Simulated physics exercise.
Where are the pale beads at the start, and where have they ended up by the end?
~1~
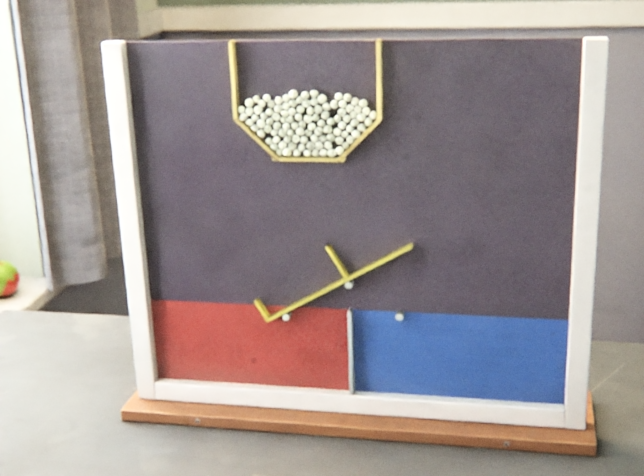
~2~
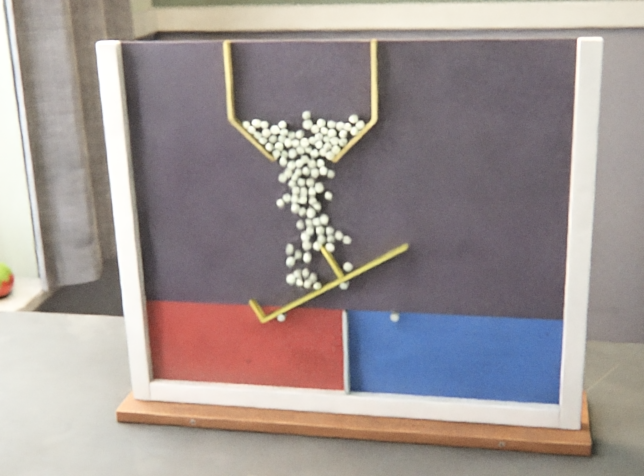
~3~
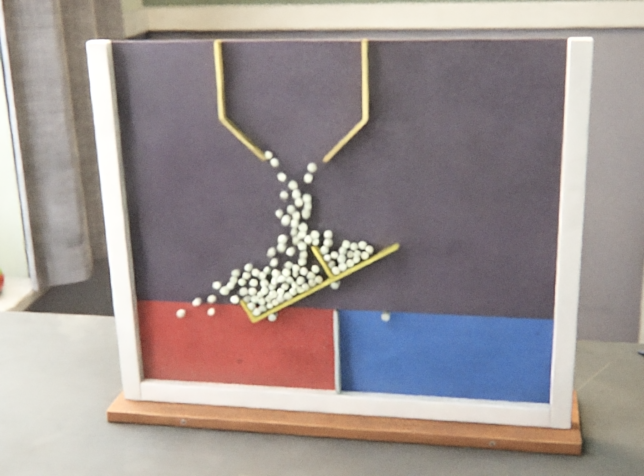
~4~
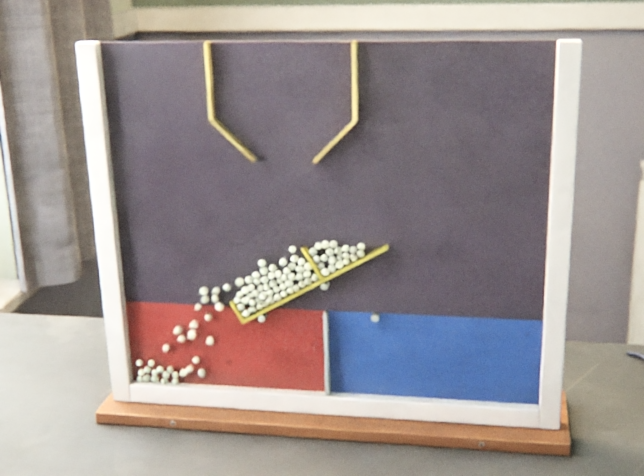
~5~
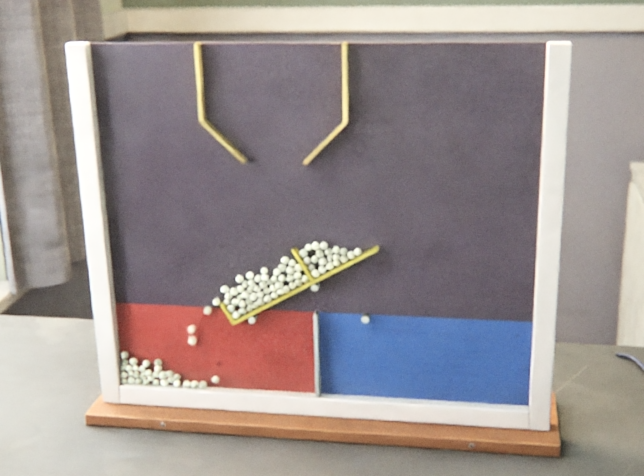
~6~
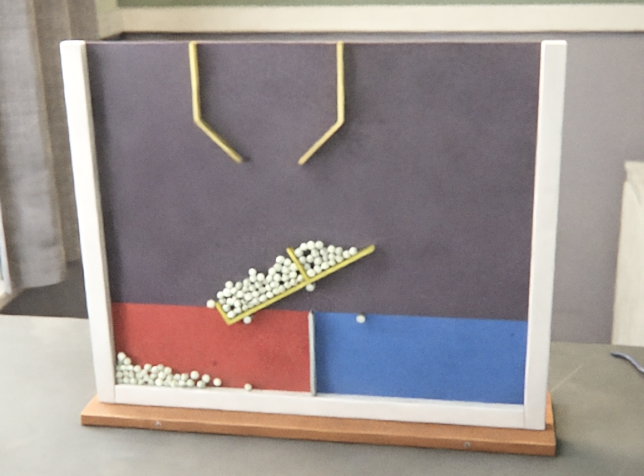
At the start they are all piled in the hopper at the top. By the end the hopper is empty, with most of them on the tilted yellow tray and the rest in the red bin at the lower left.
